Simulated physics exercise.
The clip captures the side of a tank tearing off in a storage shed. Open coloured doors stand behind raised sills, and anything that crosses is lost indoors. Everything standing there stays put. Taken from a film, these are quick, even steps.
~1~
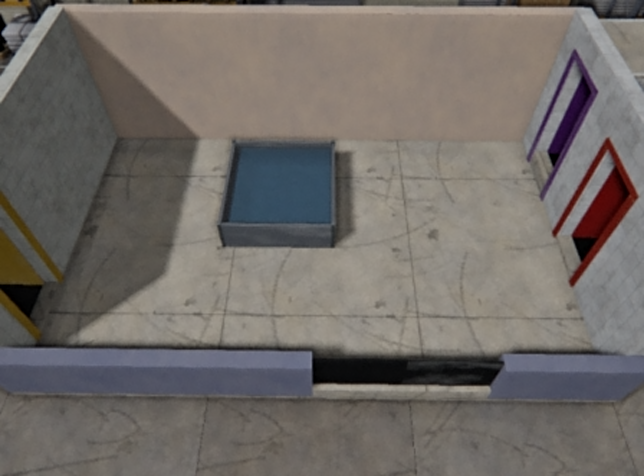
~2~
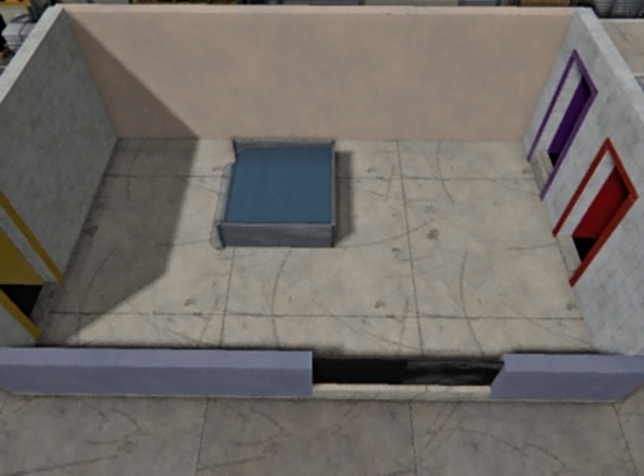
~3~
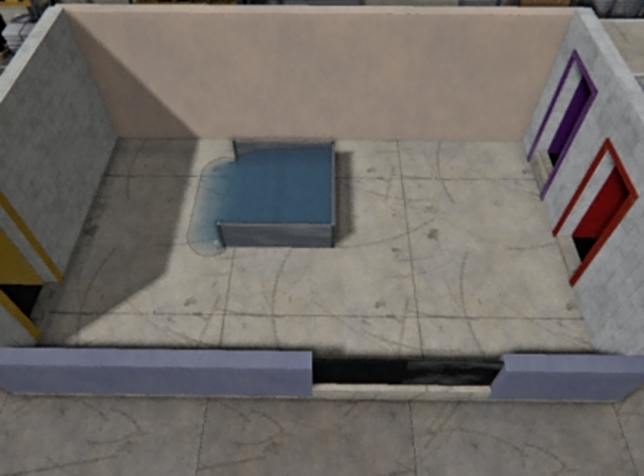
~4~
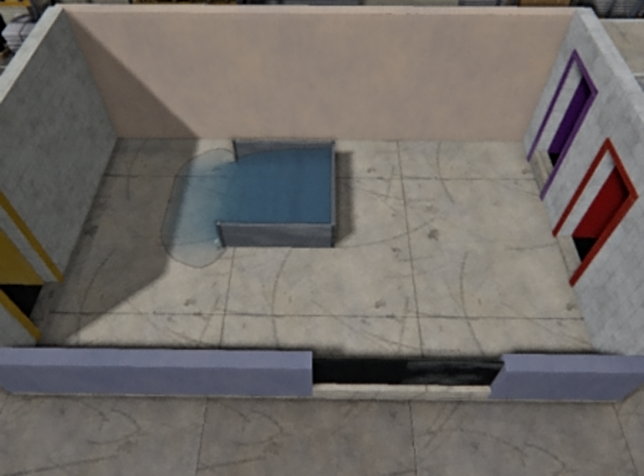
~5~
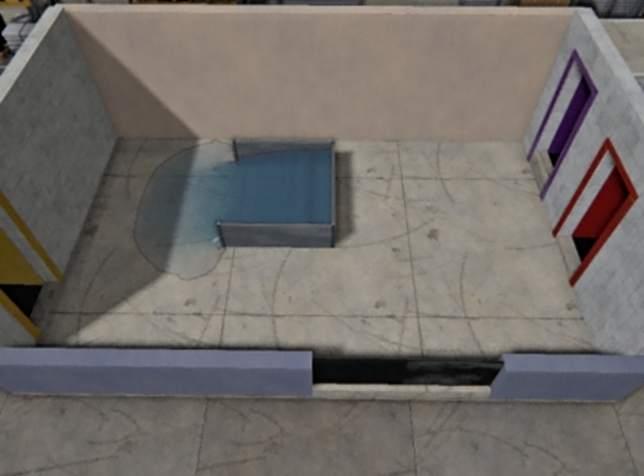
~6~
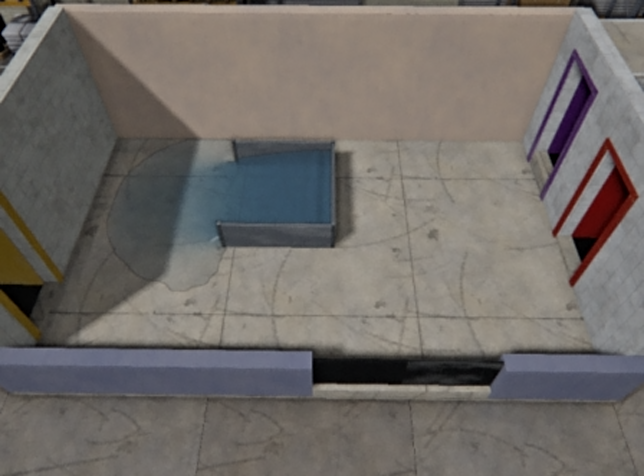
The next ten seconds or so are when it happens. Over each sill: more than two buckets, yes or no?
Yellow door: Yes, more; purple door: No, not more; red door: No, not more.
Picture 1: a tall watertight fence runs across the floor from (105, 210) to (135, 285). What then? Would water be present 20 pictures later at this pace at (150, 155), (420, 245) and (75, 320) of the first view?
Taking the points in order - wetted, unwetted, wetted.
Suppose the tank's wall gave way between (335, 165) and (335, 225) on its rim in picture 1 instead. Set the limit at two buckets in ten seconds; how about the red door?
Here the red door overshoots.
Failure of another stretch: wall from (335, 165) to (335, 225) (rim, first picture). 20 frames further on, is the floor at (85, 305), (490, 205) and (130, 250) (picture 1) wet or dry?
Taken one by one: Unaffected, then sodden, then unaffected.
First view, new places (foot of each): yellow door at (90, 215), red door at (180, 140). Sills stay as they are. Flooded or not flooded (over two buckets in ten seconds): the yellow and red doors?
As it turns out, the yellow door spills past but the red door spills past.
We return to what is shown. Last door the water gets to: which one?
The red door.
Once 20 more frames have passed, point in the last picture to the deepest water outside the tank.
Near (27, 369).
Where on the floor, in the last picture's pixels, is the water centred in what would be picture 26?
Close to pixel (166, 218).
A moment on, water covers 25 % of the floor; the yellow door not reached, the purple door not reached, the red door not reached.
Next, water covers 25 % of the floor; the yellow door under two buckets in, the purple door not reached, the red door not reached.
Then, water covers 30 % of the floor; the yellow door over two buckets in, the purple door not reached, the red door not reached.
Later, water covers 60 % of the floor; the yellow door over two buckets in, the purple door not reached, the red door not reached.
In the end, water covers 95 % of the floor; the yellow door far over two buckets in, the purple door wet at the sill, nothing in, the red door wet at the sill, nothing in.
